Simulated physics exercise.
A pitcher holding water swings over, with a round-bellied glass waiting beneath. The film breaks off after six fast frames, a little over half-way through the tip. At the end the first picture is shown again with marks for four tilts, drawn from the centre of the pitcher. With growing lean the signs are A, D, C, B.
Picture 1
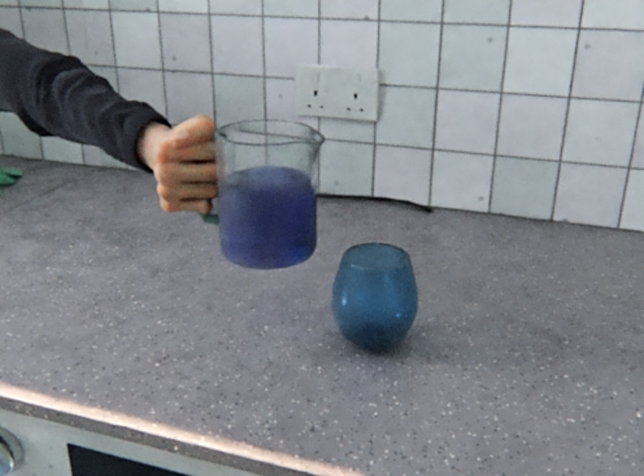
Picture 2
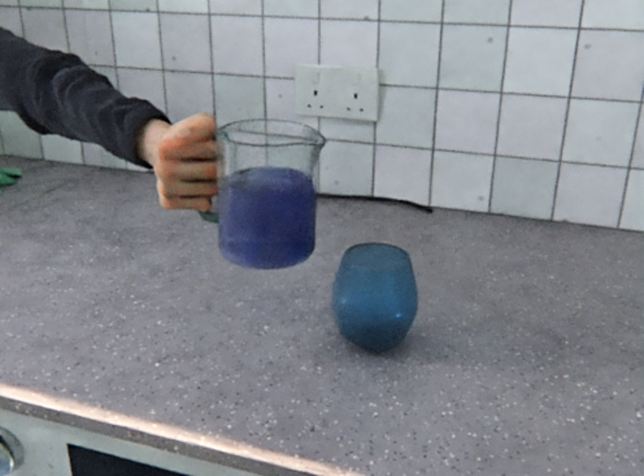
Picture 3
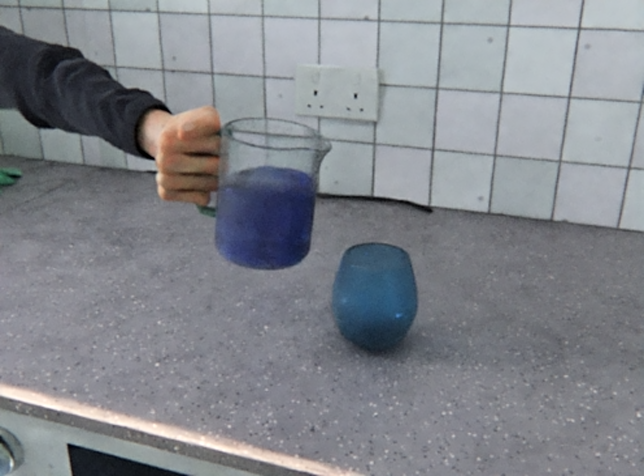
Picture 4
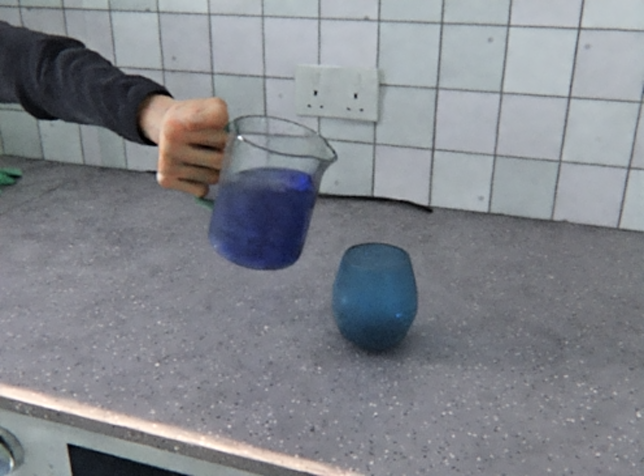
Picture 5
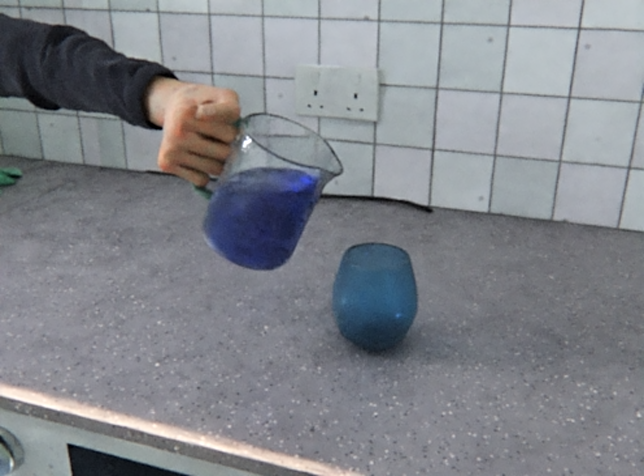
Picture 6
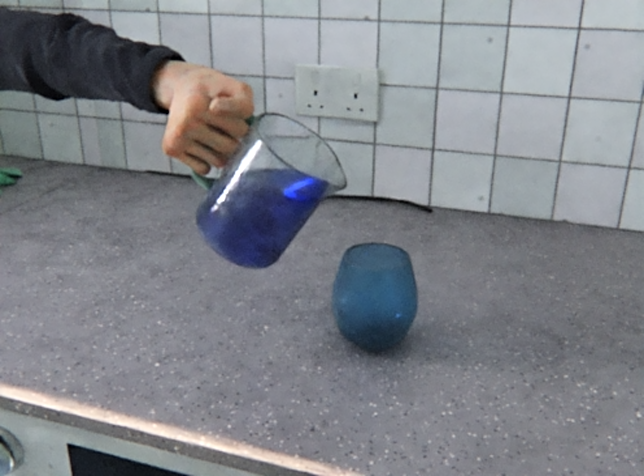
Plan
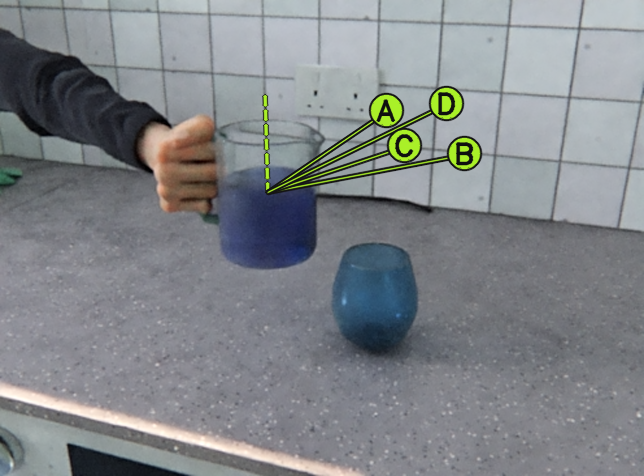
A glass pitcher of blue liquid, held by a hand at the left, stayed upright at first, then tilted steadily to the right above a still, round-bellied blue glass on the gray counter.
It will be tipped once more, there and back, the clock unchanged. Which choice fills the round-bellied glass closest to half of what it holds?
C beats the others.
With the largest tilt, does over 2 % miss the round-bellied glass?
No.
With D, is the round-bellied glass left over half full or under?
Under half.
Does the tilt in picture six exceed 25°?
Yes.
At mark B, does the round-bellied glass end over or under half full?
Over half.
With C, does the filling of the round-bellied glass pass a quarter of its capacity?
Yes, it does.
On the marked copy, A at (373, 121); B at (448, 158); C at (389, 152); D at (431, 111).
For mark A, the round-bellied glass ends with about 12 % of what it can hold.
For mark B, the round-bellied glass ends with about 69 % of what it can hold.
For mark C, the round-bellied glass ends with about 47 % of what it can hold.
For mark D, the round-bellied glass ends with about 27 % of what it can hold.
